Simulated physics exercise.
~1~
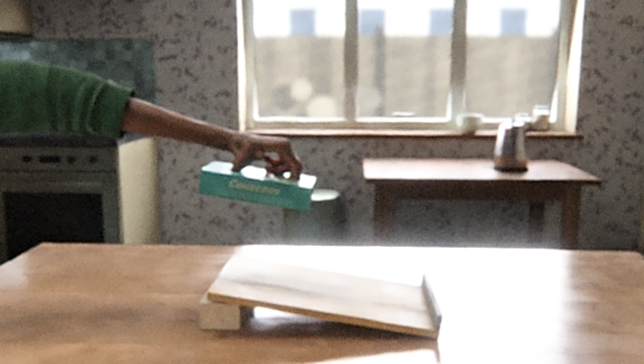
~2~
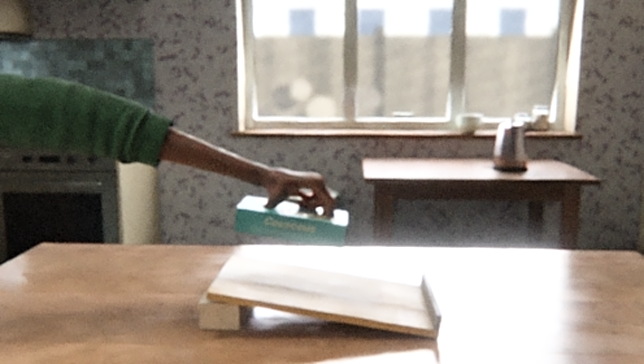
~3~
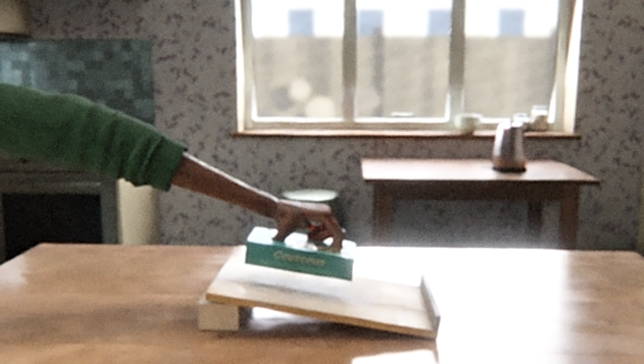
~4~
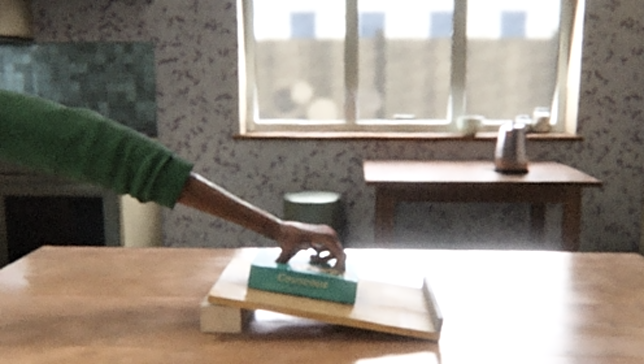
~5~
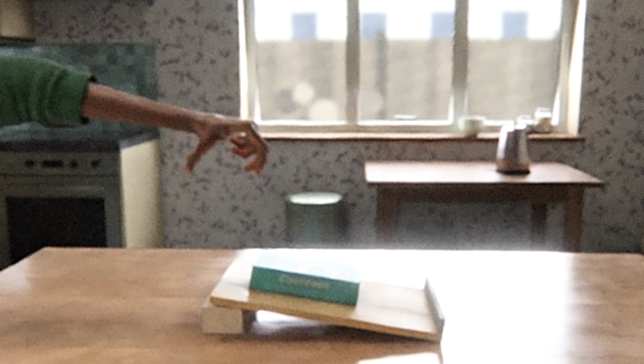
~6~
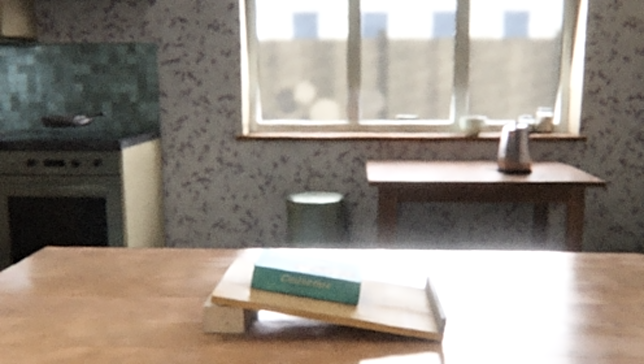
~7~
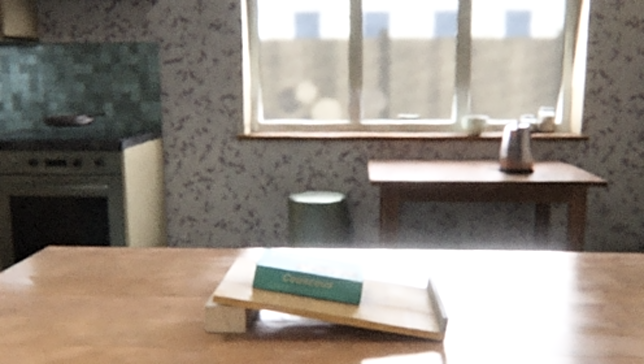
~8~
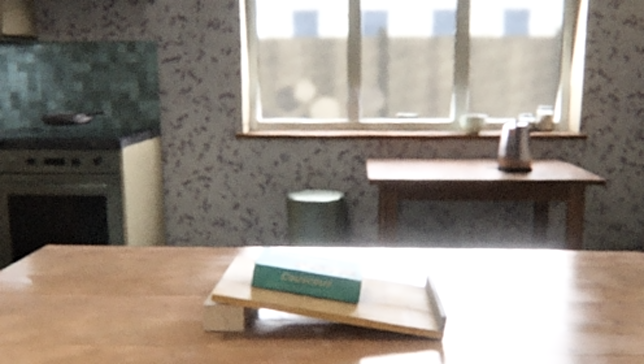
A turquoise packet, gripped from above by a hand in a green sleeve, hangs over a wooden table where a pale board slopes gently down to the right. The hand carries the packet to the right and lowers it toward the board. It sets the packet down on the upper part of the slope, fingers still resting on top. Then the hand lets go and draws back to the left, leaving the view entirely. The packet stays where it was placed, at rest on the tilted board, without sliding toward the raised lip at the lower end.
